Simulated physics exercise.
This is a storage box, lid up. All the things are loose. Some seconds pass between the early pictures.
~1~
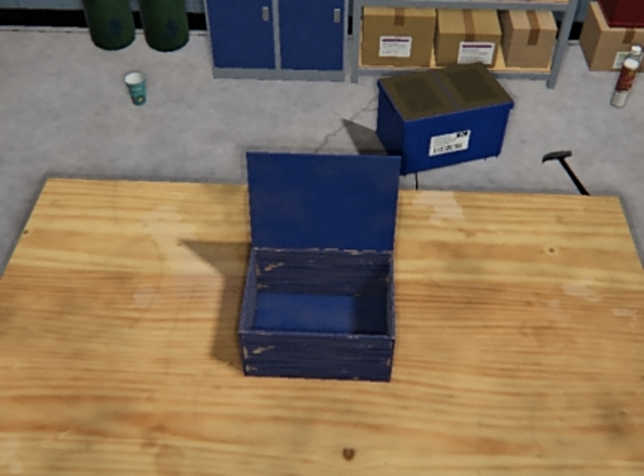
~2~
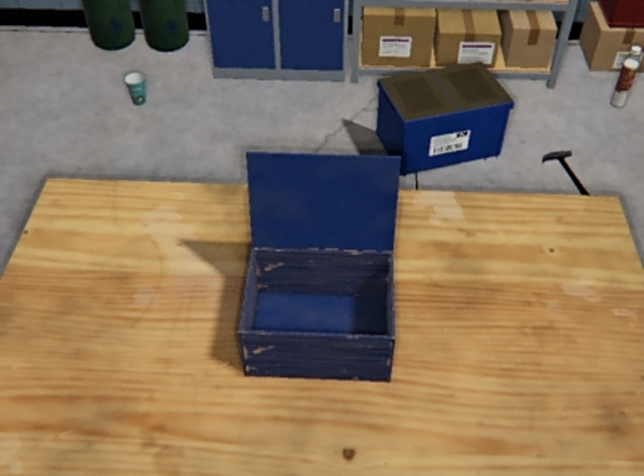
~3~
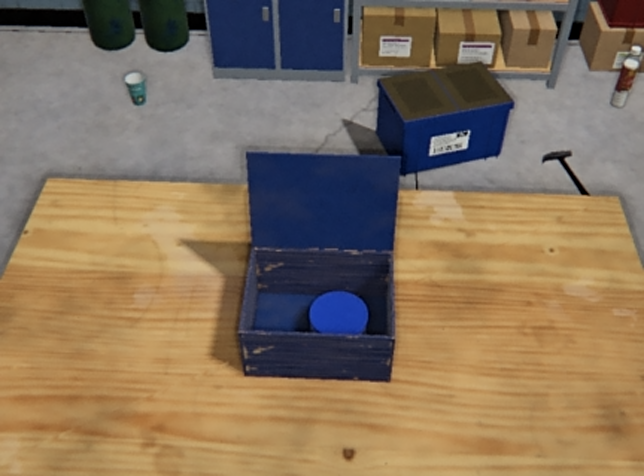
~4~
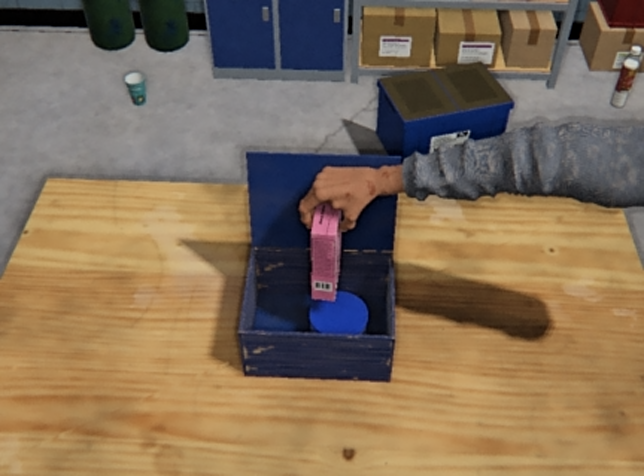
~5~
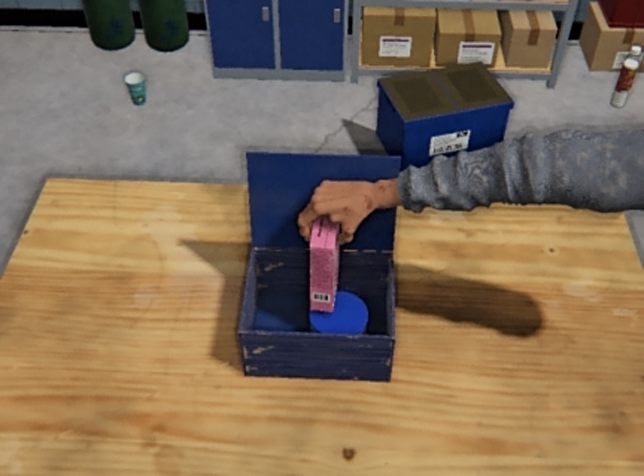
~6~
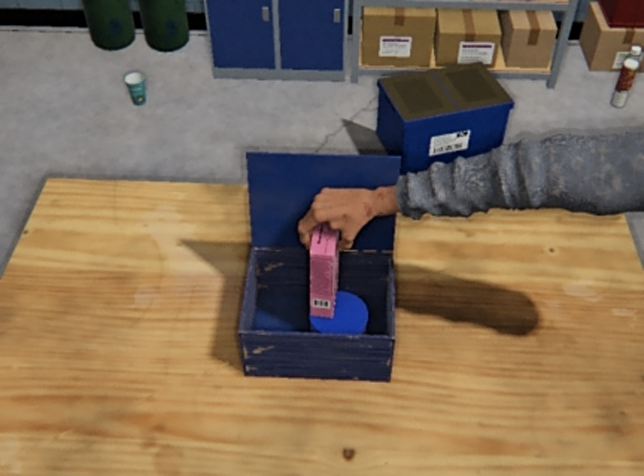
A hand in a grey knitted sleeve, in view from the right partway through, lowers a pink packet a short way into an open dark blue box on a wooden table. The fixed, raised view looks down into a workshop with cartons, blue cabinets and a blue bin behind. The box is empty at first, then a round blue tub sits at its right, beside the packet.
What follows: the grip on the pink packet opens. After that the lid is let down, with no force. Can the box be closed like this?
It stays ajar.
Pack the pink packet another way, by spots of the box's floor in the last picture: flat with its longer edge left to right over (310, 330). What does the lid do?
Then it sits on the rim.
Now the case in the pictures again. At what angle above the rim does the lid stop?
Some 30° above the rim.
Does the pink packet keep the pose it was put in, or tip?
It tips.
Then, 1.10 s after the last picture, lid starting down.
Then, 1.90 s after the last picture, lid 69° above the rim; pink packet tipped 9° from how it was near (322, 273).
Then, 2.30 s after the last picture, lid 56° above the rim; pink packet tipped 22° from how it was near (322, 279).
Then, 2.60 s after the last picture, lid 35° above the rim; pink packet tipped 50° from how it was near (320, 302).
At rest, lid 31° above the rim; tipped over in the box, pink packet; blue tub in place. Seen from the same camera at the end, pink packet near (320, 303).
